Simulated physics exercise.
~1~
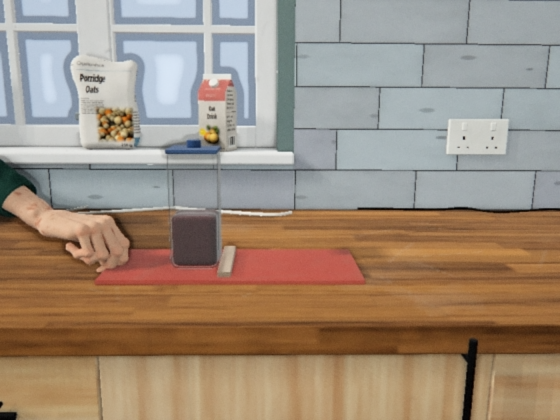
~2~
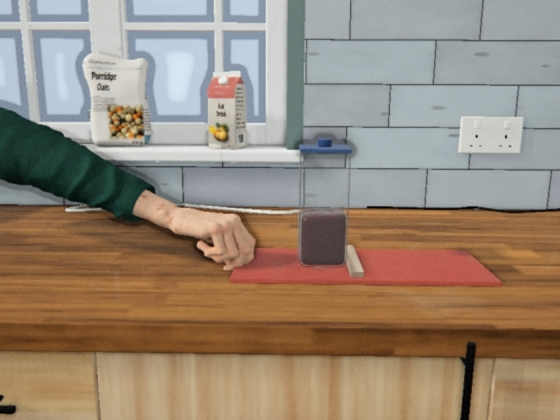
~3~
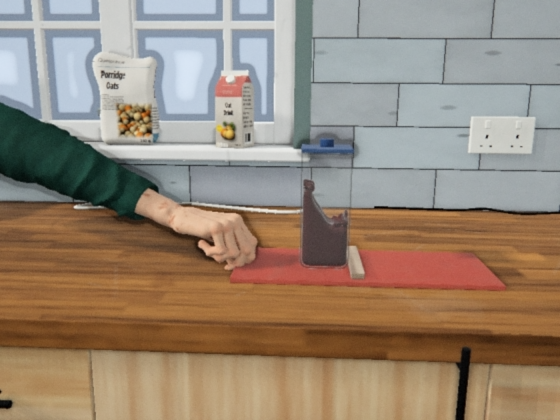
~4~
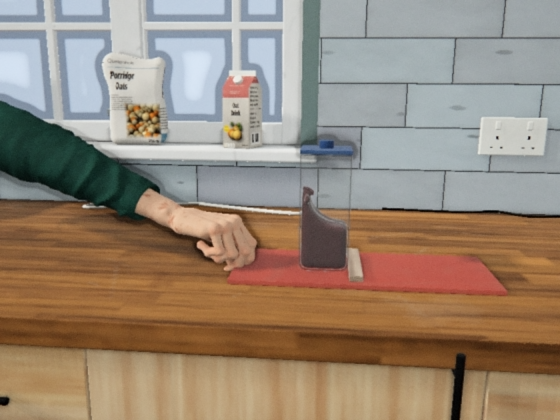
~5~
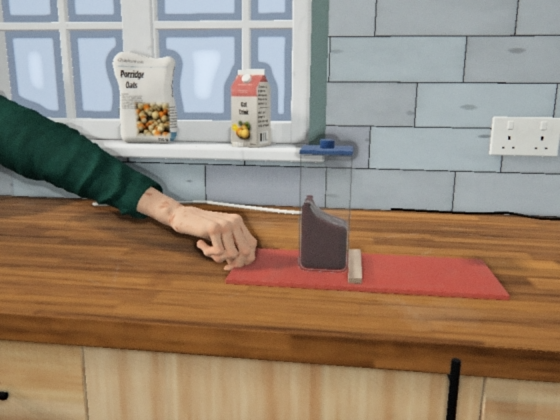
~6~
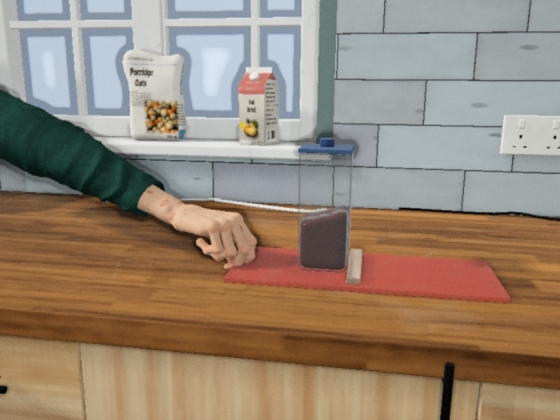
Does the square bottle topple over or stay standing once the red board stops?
The square bottle stays standing. The dark liquid sloshes up one side and then settles while the bottle remains upright on the board.
Square bottle of dark liquid sliding right on a red board beside a hand, stopping, its contents sloshing before settling upright.
